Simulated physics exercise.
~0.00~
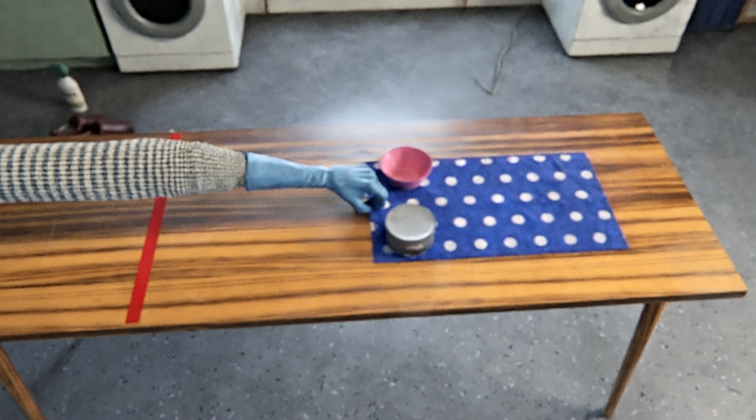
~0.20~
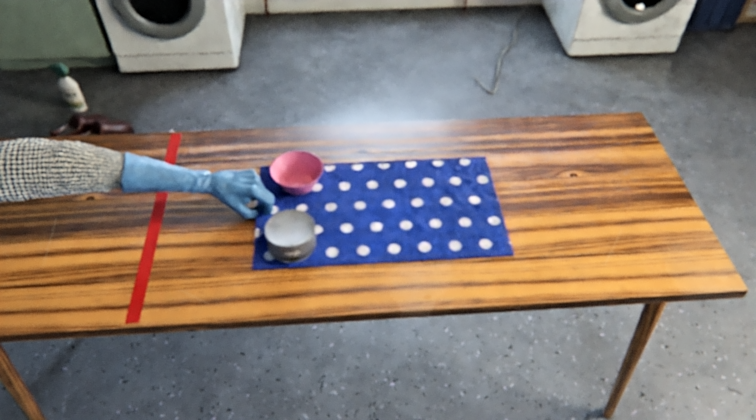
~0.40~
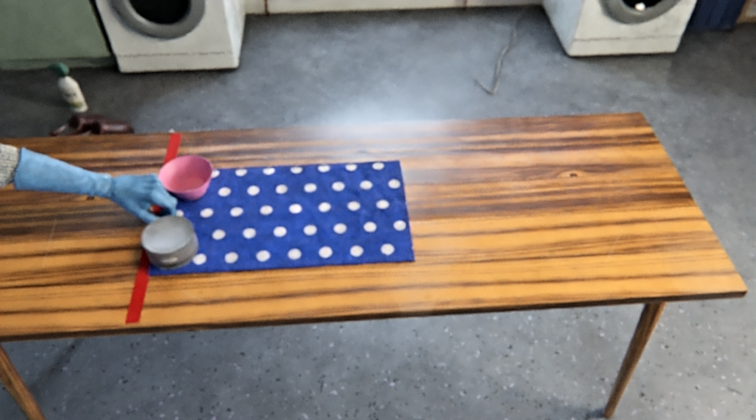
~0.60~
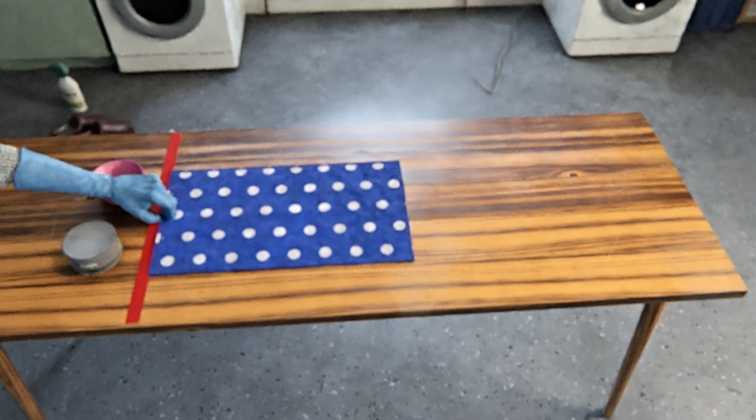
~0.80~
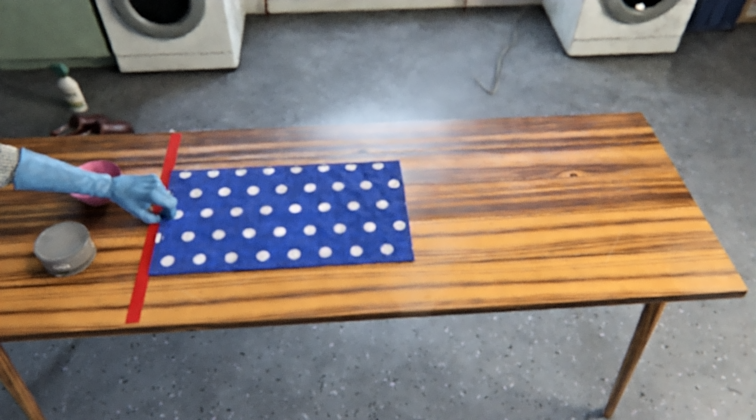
A blue polka-dot cloth carrying a grey tub and a pink bowl was pulled left across a wooden table by a gloved hand until its edge reached the red tape, where it stopped while both containers slid off the front and ended up beyond the tape.
